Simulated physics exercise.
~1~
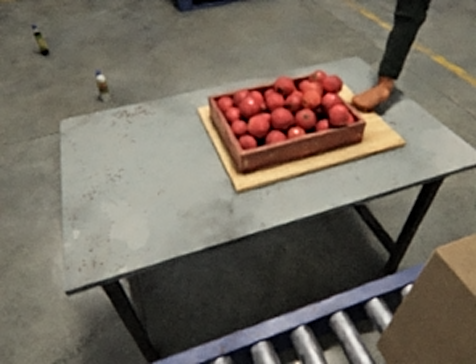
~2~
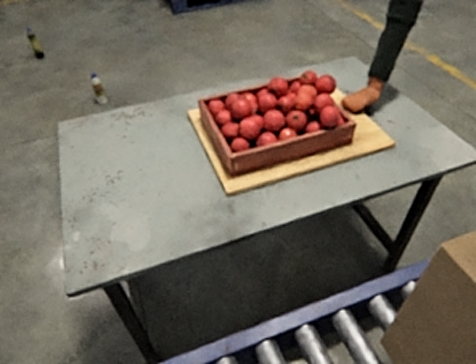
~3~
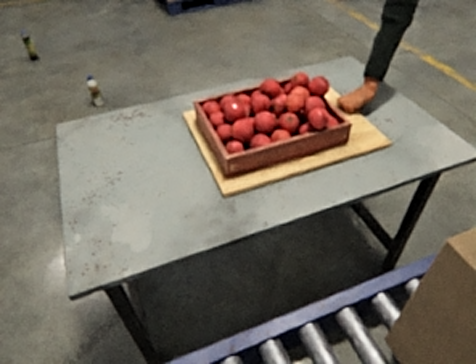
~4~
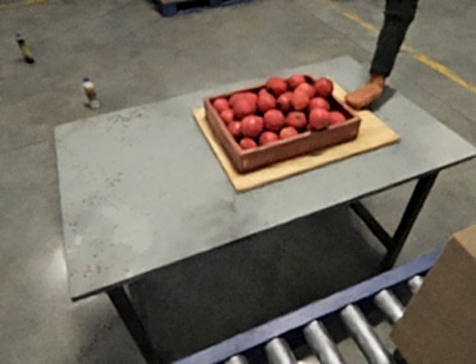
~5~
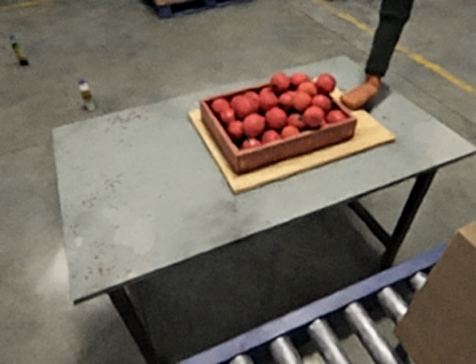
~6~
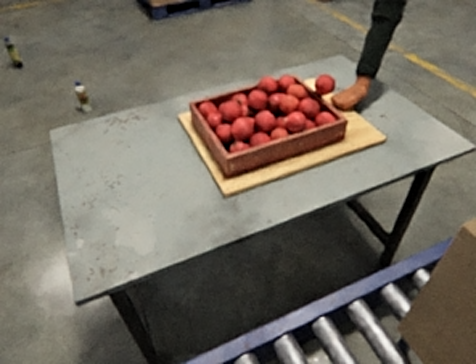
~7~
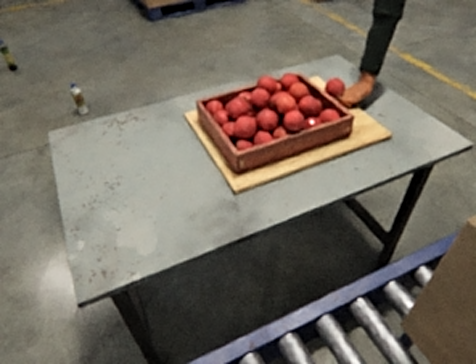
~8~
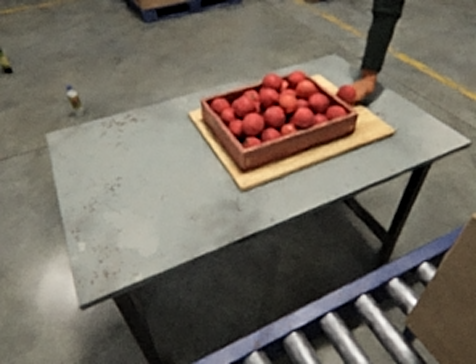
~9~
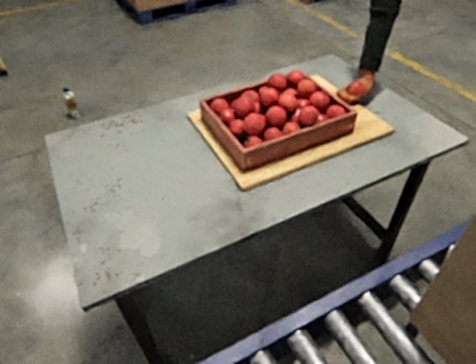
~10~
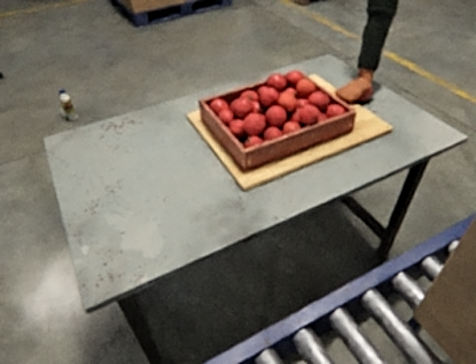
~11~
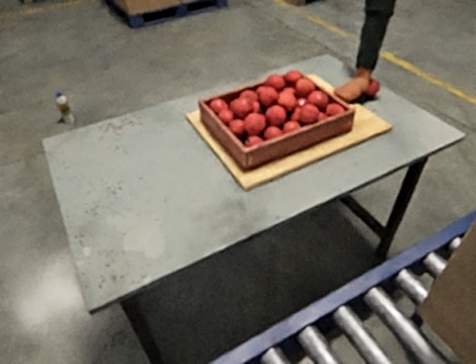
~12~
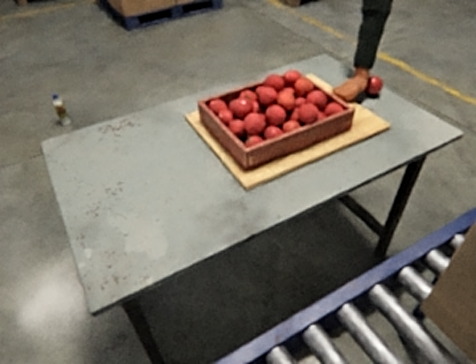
Warehouse table with a hand shifting a board and red tray of tomatoes back and forth until one tomato rolls off rightward.
